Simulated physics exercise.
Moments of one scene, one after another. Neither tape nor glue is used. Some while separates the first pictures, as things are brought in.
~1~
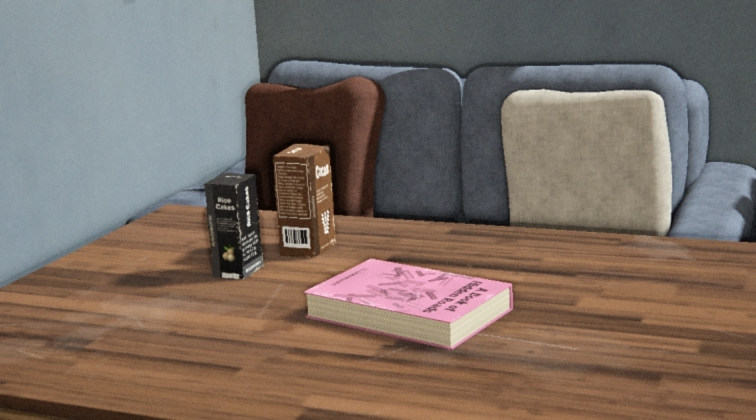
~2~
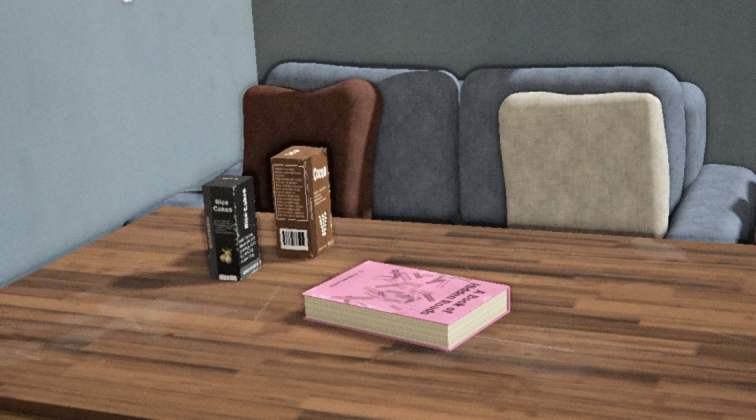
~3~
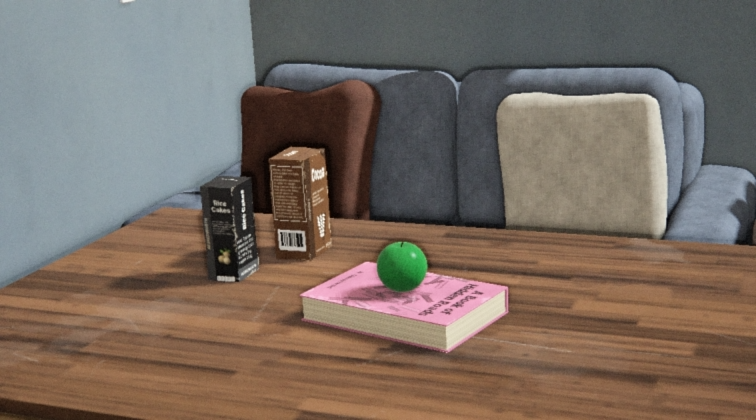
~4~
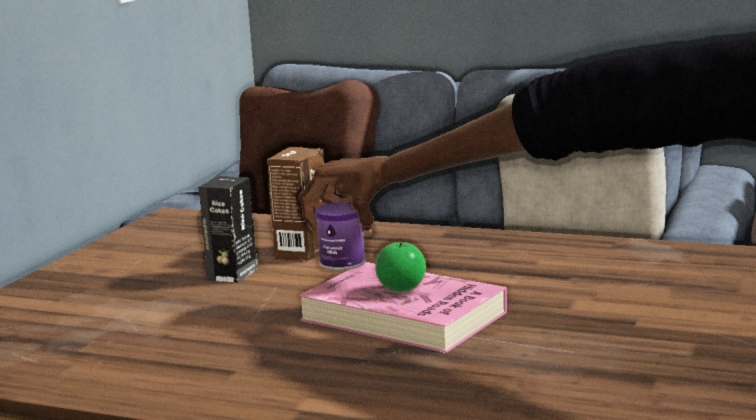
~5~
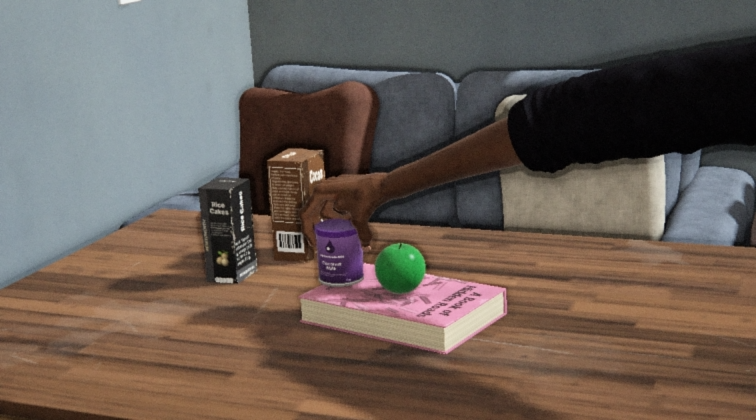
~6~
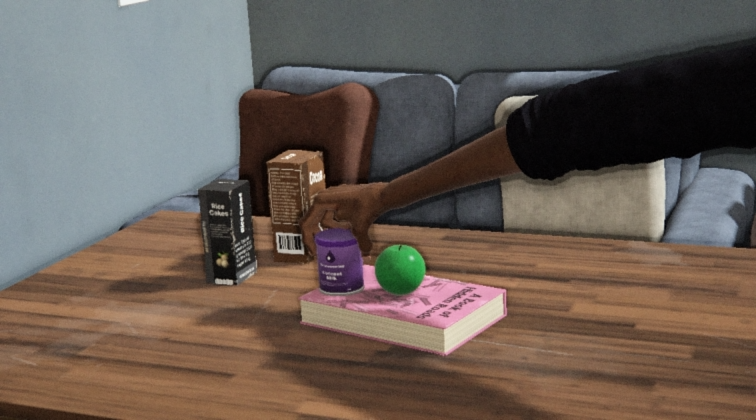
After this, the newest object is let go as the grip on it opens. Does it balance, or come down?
I predict no tumble.
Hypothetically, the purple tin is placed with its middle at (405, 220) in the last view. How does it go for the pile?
Topples.
Then, 0.20 s on from there, no change.
Then, 0.50 s on from there, purple tin resting near (340, 262).
In the end, all 5 unmoved. At the end, from the last picture's camera, purple tin near (340, 262). The pile holds.
